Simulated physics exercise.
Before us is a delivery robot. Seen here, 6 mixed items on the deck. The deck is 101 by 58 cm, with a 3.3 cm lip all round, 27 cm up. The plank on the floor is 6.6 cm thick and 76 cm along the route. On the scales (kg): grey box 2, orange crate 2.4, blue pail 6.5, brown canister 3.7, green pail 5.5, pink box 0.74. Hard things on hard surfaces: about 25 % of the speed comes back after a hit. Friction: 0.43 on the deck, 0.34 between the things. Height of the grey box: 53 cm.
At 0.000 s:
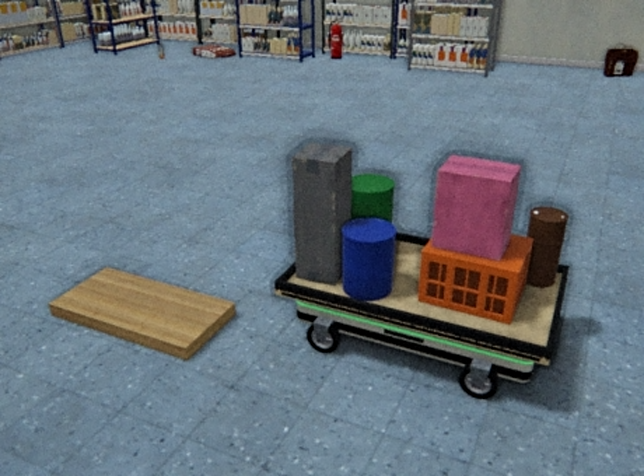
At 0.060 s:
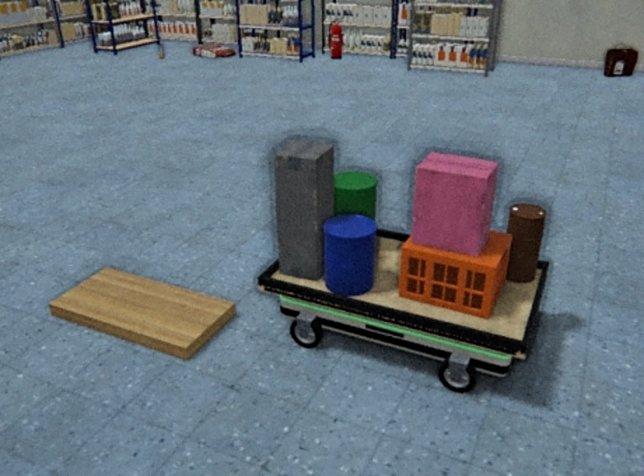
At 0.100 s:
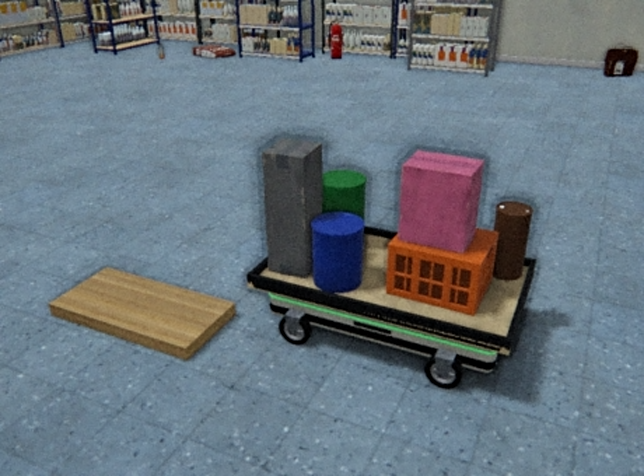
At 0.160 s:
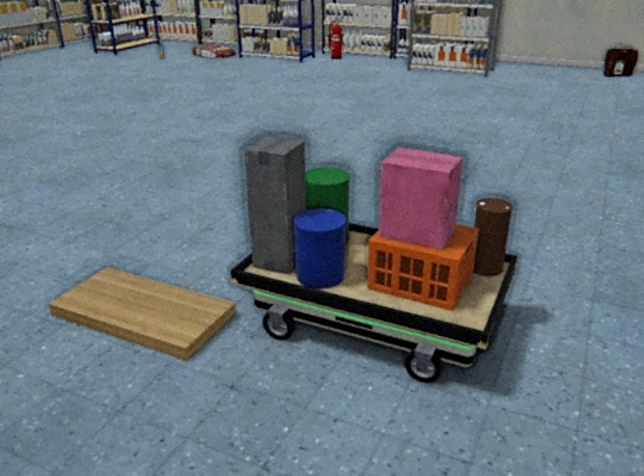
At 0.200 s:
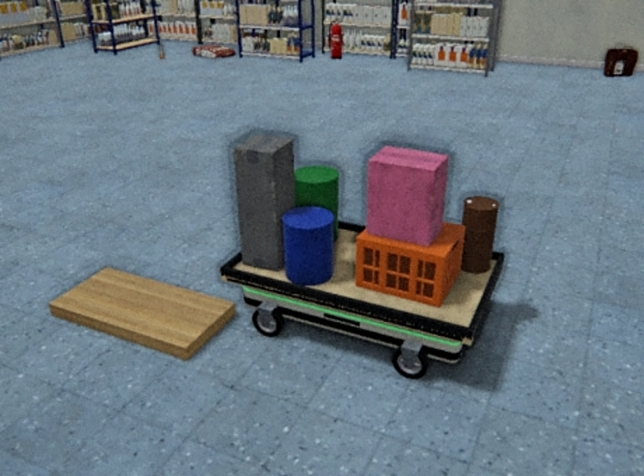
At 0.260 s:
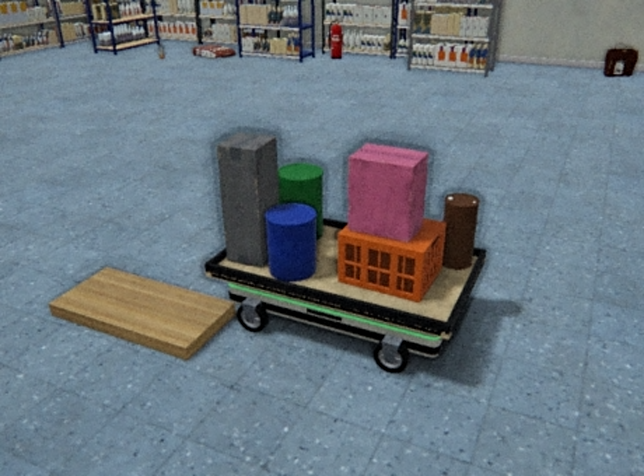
The video shows a low wheeled cart loaded with a grey box, blue and green cylinders, a pink box on an orange crate, and a brown cylinder, rolling a short way left across a blue floor, up close to a wooden plank.
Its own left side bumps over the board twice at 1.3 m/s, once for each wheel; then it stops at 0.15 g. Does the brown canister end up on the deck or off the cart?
The brown canister gets thrown off.
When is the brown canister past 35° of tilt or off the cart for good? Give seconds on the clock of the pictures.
At about 1.2 s.
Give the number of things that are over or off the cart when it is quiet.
4 of them.
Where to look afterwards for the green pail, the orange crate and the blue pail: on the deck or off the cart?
The green pail finishes off the cart; the orange crate ends on the deck; the blue pail is still on the deck.
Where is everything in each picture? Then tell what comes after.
In the first frame, 0 cm covered; brown canister (543, 247); grey box (323, 215).
In the second frame, 8 cm covered; blue pail (350, 255).
In the third frame, 13 cm covered; pink box (440, 201); grey box (294, 209).
In the fourth frame, 21 cm covered; orange crate (423, 259); blue pail (320, 249).
In the fifth frame, 26 cm covered; pink box (407, 195).
In the sixth frame, 34 cm covered; brown canister (459, 232); grey box (251, 201).
After 0.76 s, 99 cm covered; grey box leaning 32°; green pail leaning 25°; blue pail leaning 20°.
After 1.36 s, 177 cm covered; brown canister and green pail now off the cart; grey box leaning 64°; pink box leaning 7°.
After 1.66 s, 216 cm covered; grey box now off the cart; pink box leaning 53°; blue pail slid 4 cm.
After 2.06 s, 254 cm covered; pink box now off the cart; blue pail slid 5 cm; orange crate slid 4 cm.
At rest (3.0 s), off the cart, grey box, brown canister, green pail and pink box; the other 2 in place, give or take 10 cm. Seen from the same camera at the end, brown canister near (73, 195).
